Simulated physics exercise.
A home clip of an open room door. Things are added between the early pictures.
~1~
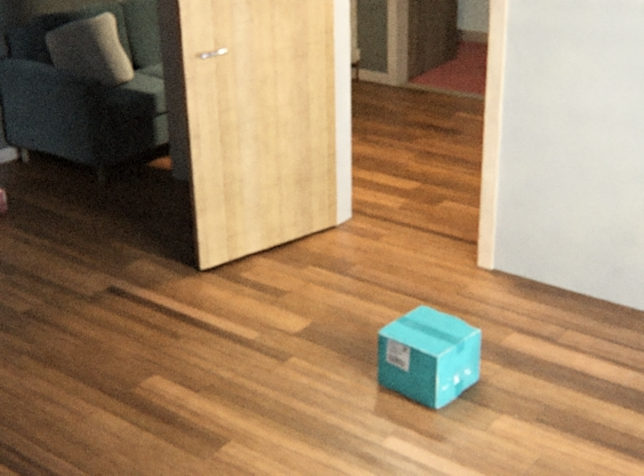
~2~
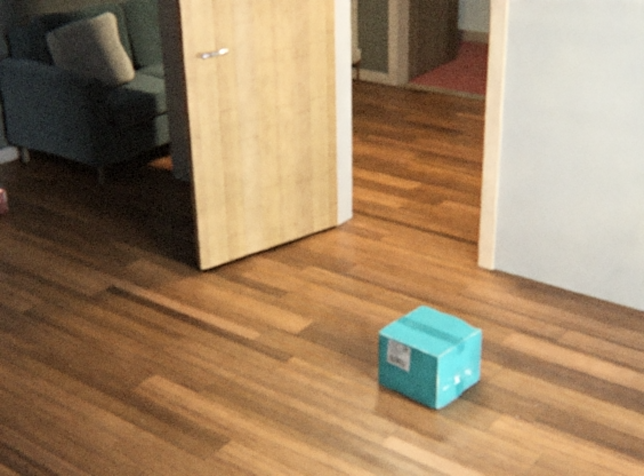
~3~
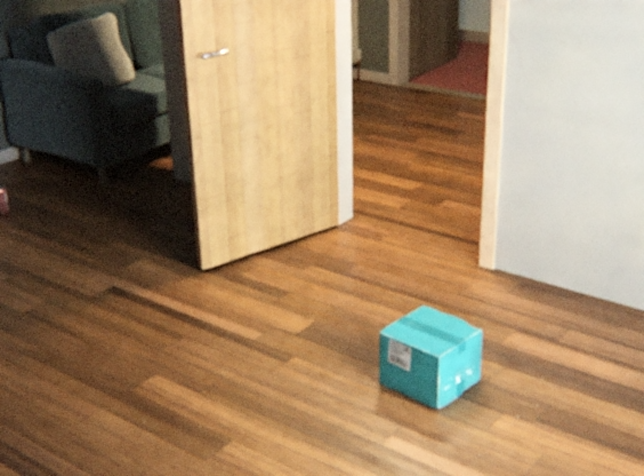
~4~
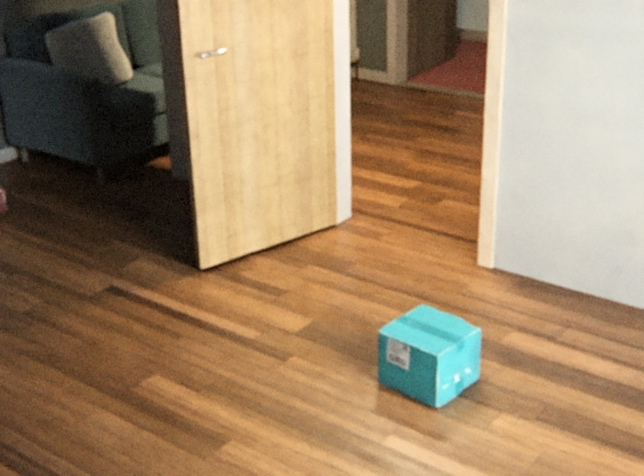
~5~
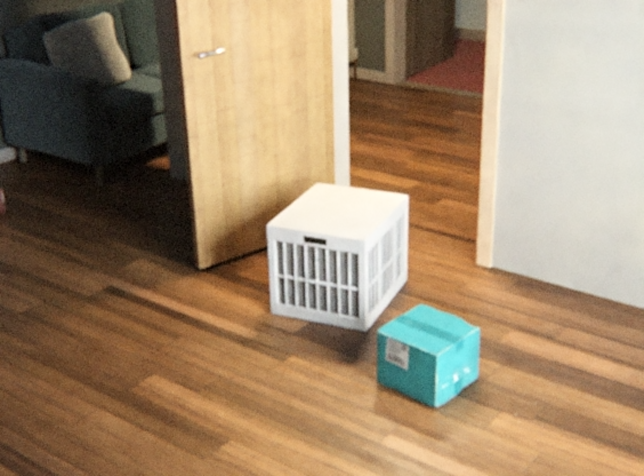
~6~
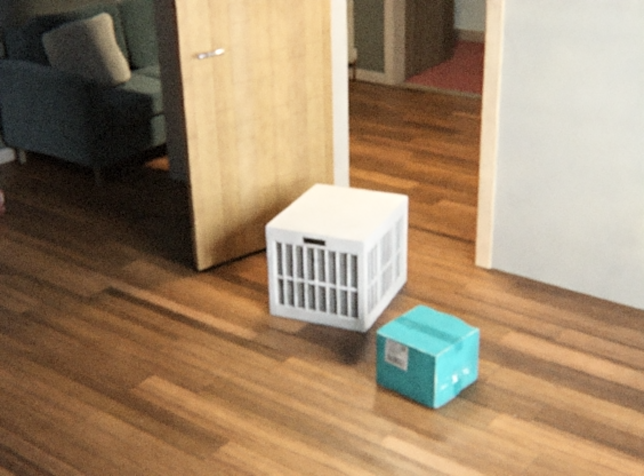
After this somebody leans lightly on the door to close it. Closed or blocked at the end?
The door stops short.
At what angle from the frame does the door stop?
About 70°.
Then, 0.40 s on from there, open by 98°.
Then, 0.70 s on from there, open by 85°.
Then, 0.80 s on from there, open by 81°.
Then, 1.00 s on from there, open by 71°.
In the end, open by 69°; both unmoved. At the end, from the last picture's camera, white chest near (341, 255).
